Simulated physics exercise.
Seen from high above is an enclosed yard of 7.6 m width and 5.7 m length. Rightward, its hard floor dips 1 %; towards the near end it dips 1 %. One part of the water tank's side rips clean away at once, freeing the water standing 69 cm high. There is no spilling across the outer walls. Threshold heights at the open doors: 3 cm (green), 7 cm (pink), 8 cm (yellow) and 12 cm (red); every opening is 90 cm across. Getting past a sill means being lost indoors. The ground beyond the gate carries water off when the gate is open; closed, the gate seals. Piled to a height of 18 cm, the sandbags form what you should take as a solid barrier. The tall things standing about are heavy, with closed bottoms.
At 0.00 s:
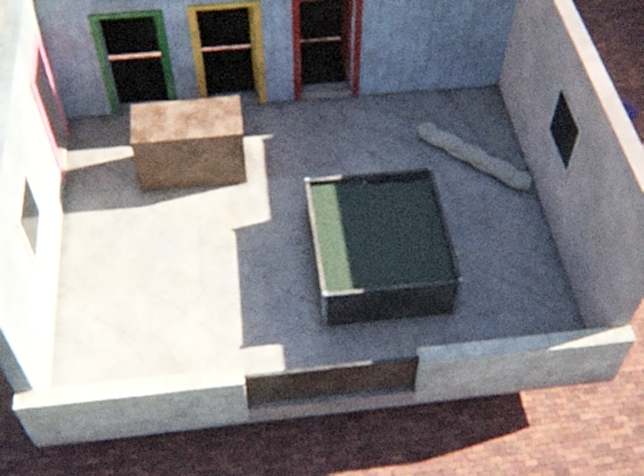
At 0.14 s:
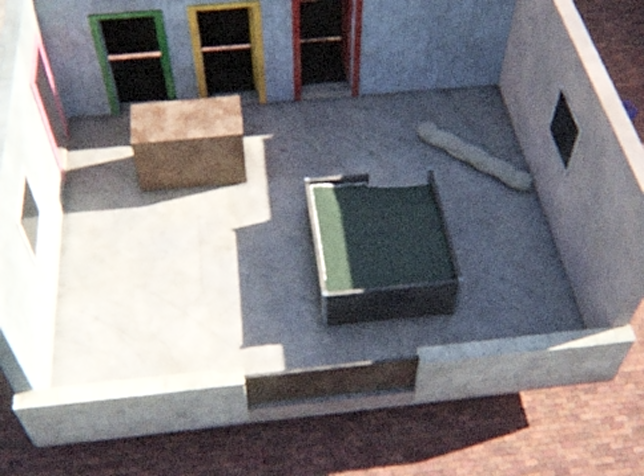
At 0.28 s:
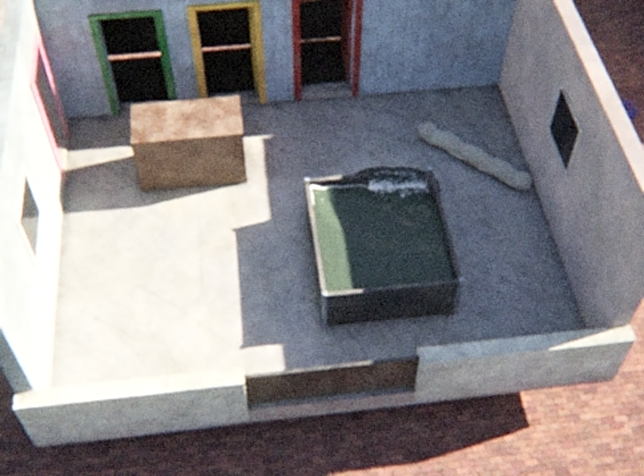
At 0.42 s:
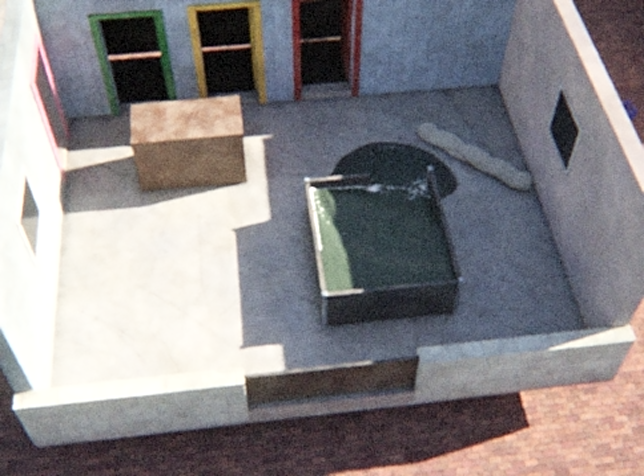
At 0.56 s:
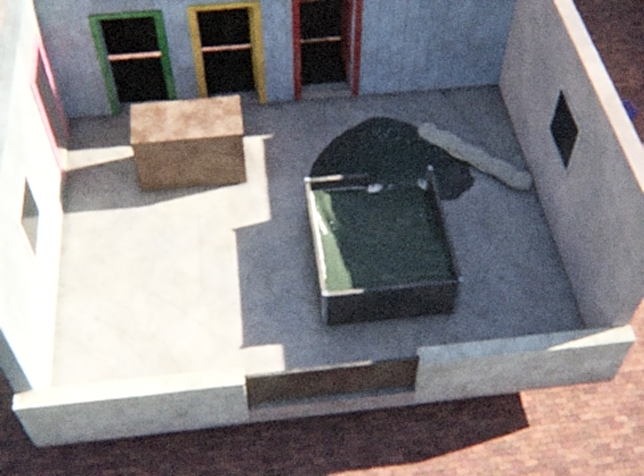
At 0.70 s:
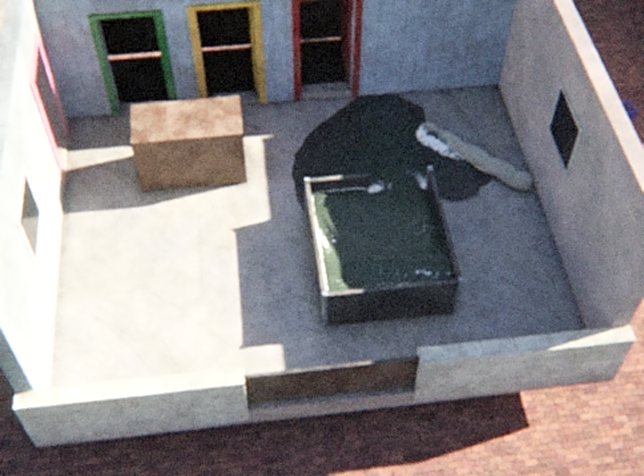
Dark water pours from the far side of a rectangular tank in a walled yard, spreading across the pale floor toward the coloured doorways and around the near end of a long pale barrier, while the liquid inside ripples.
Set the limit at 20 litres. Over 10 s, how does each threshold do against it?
At the green door the water goes past it. At the pink door the water goes past it. At the yellow door the water stays short of it. At the red door the water goes past it.
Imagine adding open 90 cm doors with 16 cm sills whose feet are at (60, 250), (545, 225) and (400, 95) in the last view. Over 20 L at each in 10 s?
Less, less, more.
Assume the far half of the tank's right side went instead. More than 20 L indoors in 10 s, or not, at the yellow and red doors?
So yellow ends up short of it and red ends up short of it.
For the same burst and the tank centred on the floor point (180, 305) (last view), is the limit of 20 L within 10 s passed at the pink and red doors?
Measured against the limit, the pink door stays within it and the red door stays within it.
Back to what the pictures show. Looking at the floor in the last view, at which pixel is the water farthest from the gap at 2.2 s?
Around (175, 112).
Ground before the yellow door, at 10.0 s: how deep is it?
About 5.0 centimetres.
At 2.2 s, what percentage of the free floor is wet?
Roughly 30 % of the floor.
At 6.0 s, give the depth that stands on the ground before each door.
Green 6 cm, pink 11 cm, yellow 5 cm, red 12 cm.
After 1.4 s water covers 20 % of the floor and is deepest (38 cm) near (389, 95); green door not reached, pink door not reached, yellow door not reached, red door 23 cm at the sill, 10 L in.
After 2.2 s water covers 30 % of the floor and is deepest (39 cm) near (498, 86); green door not reached, pink door not reached, yellow door 8 cm at the sill, 0 L in, red door 26 cm at the sill, 54 L in.
After 3.5 s water covers 45 % of the floor and is deepest (32 cm) near (527, 168); green door 4 cm at the sill, 0 L in, pink door not reached, yellow door 7 cm at the sill, 1 L in, red door 18 cm at the sill, 99 L in.
After 6.0 s water covers 70 % of the floor and is deepest (22 cm) near (517, 169); green door 6 cm at the sill, 11 L in, pink door 11 cm at the sill, 47 L in, yellow door 5 cm at the sill, 1 L in, red door 12 cm at the sill, 117 L in.
After 10.0 s water covers 95 % of the floor and is deepest (14 cm) near (517, 169); green door 6 cm at the sill, 38 L in, pink door 8 cm at the sill, 63 L in, yellow door 5 cm at the sill, 1 L in, red door 7 cm at the sill, 119 L in.
